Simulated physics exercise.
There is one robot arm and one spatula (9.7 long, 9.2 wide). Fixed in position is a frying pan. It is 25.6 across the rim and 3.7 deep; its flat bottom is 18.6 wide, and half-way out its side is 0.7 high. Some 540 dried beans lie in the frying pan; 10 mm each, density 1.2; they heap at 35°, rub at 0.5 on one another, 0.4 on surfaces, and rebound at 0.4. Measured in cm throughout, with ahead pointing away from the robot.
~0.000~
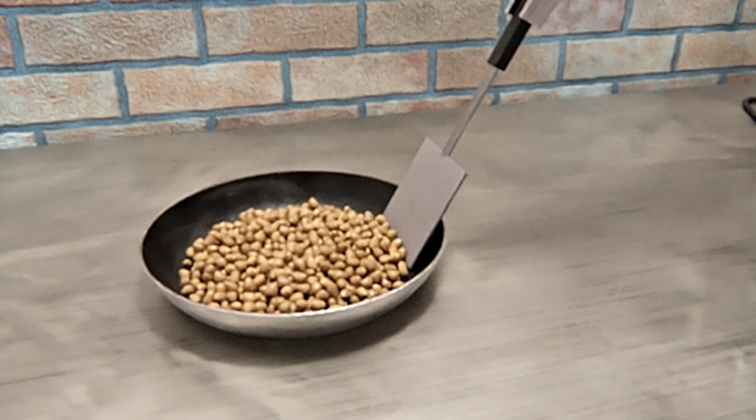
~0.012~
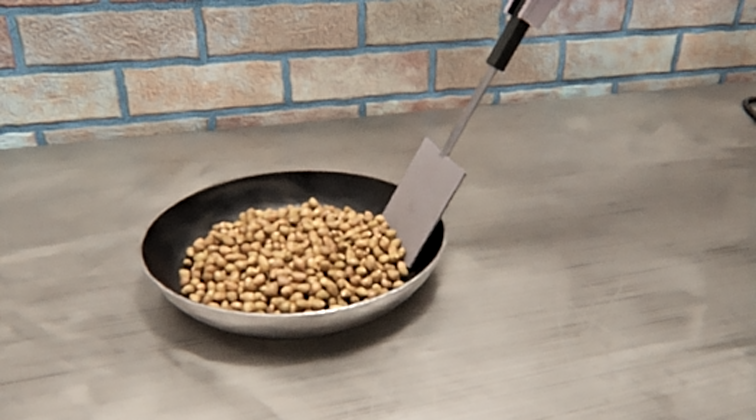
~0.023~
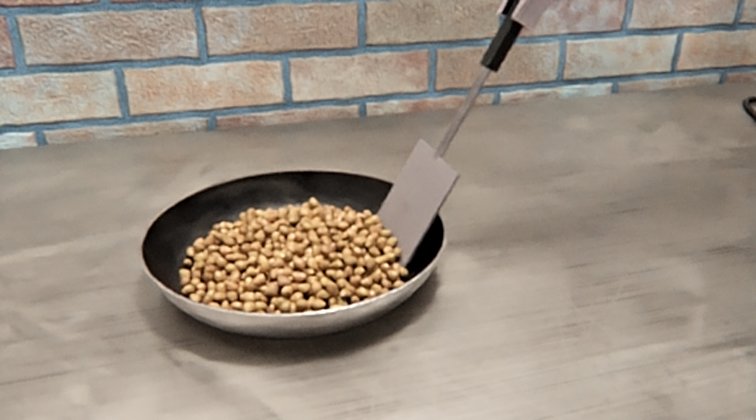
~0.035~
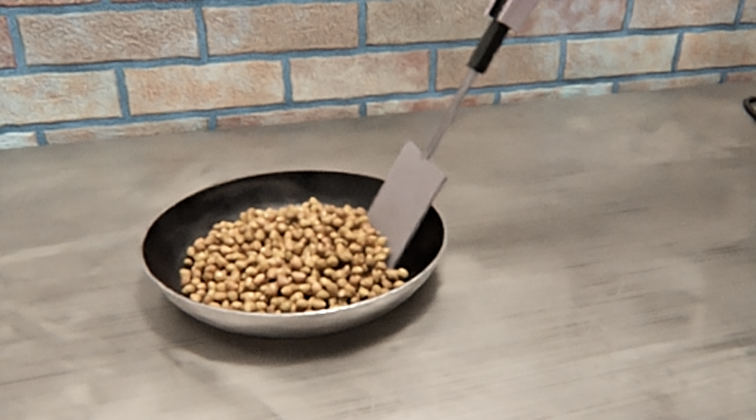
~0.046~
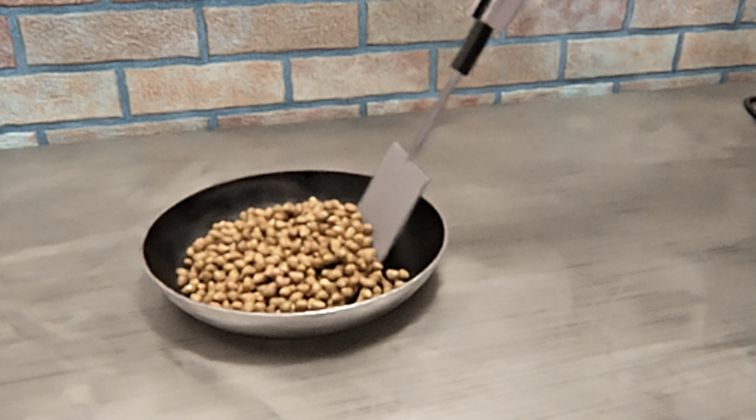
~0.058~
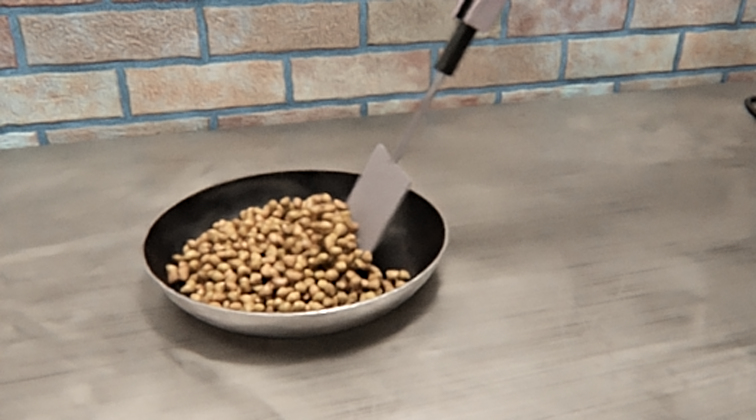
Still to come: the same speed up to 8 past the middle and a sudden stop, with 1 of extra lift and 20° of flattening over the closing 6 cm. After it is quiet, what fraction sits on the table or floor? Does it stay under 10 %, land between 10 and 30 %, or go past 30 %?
It lands between 10 and 30 %.
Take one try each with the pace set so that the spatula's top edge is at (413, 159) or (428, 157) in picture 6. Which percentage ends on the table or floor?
Estimates: About 10 %, about 10 %.
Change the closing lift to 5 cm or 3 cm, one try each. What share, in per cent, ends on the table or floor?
25 and 25 per cent.
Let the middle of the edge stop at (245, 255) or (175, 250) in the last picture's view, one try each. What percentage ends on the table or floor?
5 % and 45 %.
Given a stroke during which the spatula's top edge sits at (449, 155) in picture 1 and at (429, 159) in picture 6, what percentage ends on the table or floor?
Around 5 per cent finishes there.
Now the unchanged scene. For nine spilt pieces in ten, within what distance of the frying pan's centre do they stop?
25 cm.
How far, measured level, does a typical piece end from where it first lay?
It works out to roughly 7 cm.
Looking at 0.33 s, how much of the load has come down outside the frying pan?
Roughly 20 percent.
By 0.09 s, sloping 61°, highest piece 6 above the table; 538 in the frying pan.
By 0.12 s, sloping 56°, highest piece 7 above the table; 538 in the frying pan.
By 0.33 s, sloping 41°, highest piece 13 above the table; 426 in the frying pan, 102 on the table or floor, 10 on the blade or in flight.
By 1.38 s, sloping 41°, highest piece 5 above the table; 425 in the frying pan, 113 on the table or floor.
Final count, 425 in the frying pan, 113 on the table or floor. That is 21 % on the table or floor.
